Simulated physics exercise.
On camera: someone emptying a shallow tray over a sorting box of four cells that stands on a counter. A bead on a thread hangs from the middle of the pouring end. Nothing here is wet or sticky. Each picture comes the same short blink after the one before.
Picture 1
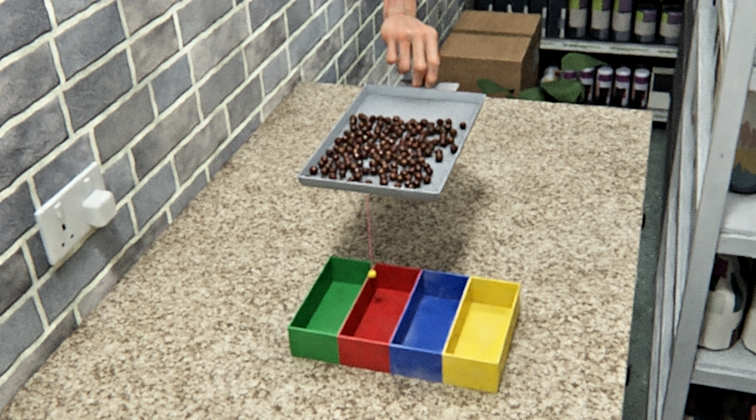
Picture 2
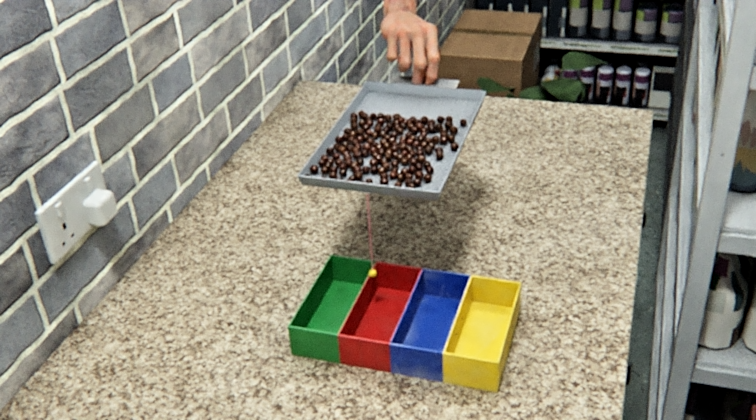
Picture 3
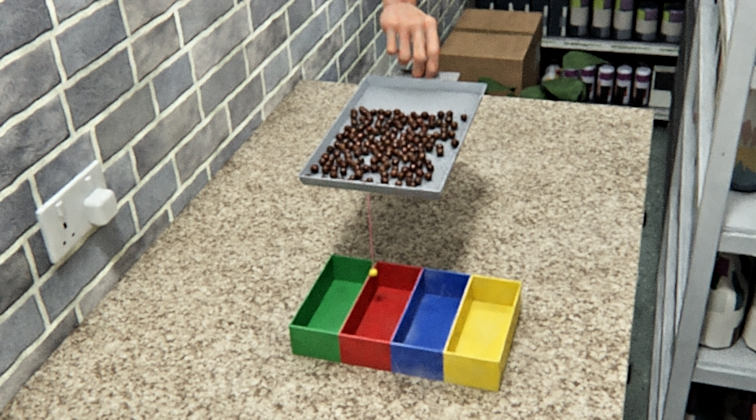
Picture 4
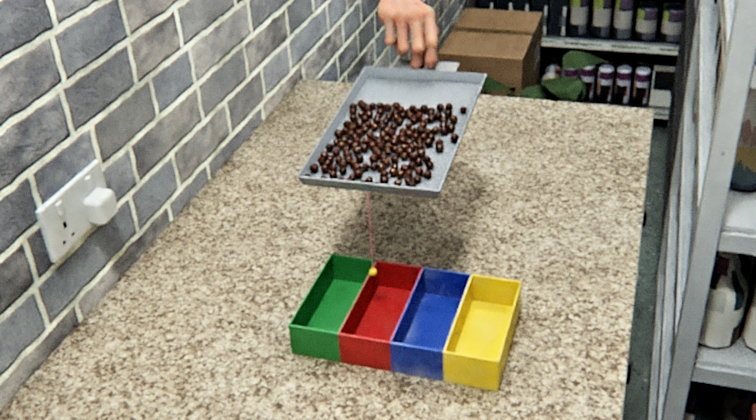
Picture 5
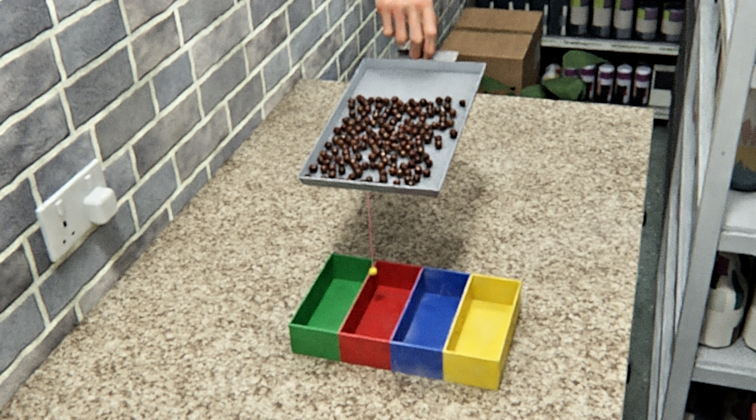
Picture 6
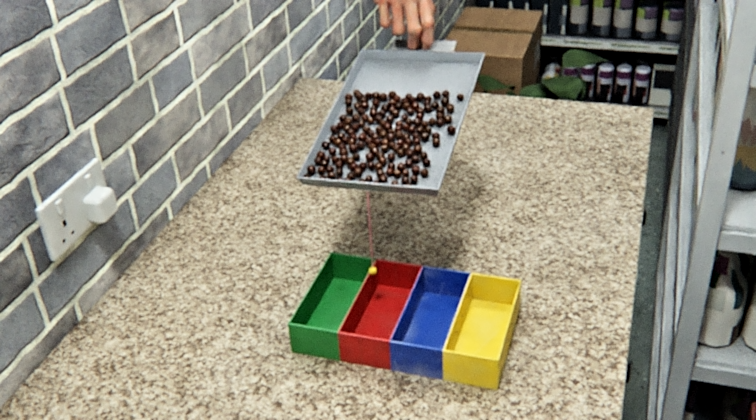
A hand gradually raises the back of a tray of brown balls above four colored cells.
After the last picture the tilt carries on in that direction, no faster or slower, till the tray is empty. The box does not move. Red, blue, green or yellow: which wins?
Fullest: The green cell.
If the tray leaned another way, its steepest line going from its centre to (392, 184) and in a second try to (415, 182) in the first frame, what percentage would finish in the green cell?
Roughly 10 per cent, and 0 per cent.
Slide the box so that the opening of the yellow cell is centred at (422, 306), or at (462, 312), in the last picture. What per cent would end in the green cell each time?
First some 20, then 50 per cent.
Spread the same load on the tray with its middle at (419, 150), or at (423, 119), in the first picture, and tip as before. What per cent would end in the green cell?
The first gives 50 %, the second 40 %.
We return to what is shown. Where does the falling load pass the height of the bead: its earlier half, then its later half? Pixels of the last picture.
Early half (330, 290), late half (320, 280).
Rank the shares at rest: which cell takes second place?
In second place: That red cell.
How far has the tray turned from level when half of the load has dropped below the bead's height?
At some 75 degrees.
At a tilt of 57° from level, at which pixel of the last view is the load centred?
Roughly at (352, 167).
Soon, tray tipped steeply; most on the tray; a stray few in the green cell; a stray few in the red cell; a small part falling or outside the box.
A while on, tray tipped right over; about a third in the green cell; about a quarter in the red cell; a stray few in the blue cell; about a third falling or outside the box.
Towards the end, tray tipped past a quarter turn; about half in the green cell; about a quarter in the red cell; a stray few in the blue cell; about a quarter falling or outside the box.
Finally, tray tipped past a quarter turn; about half in the green cell; about a quarter in the red cell; a stray few in the blue cell; none in the yellow cell; about a quarter outside the box.
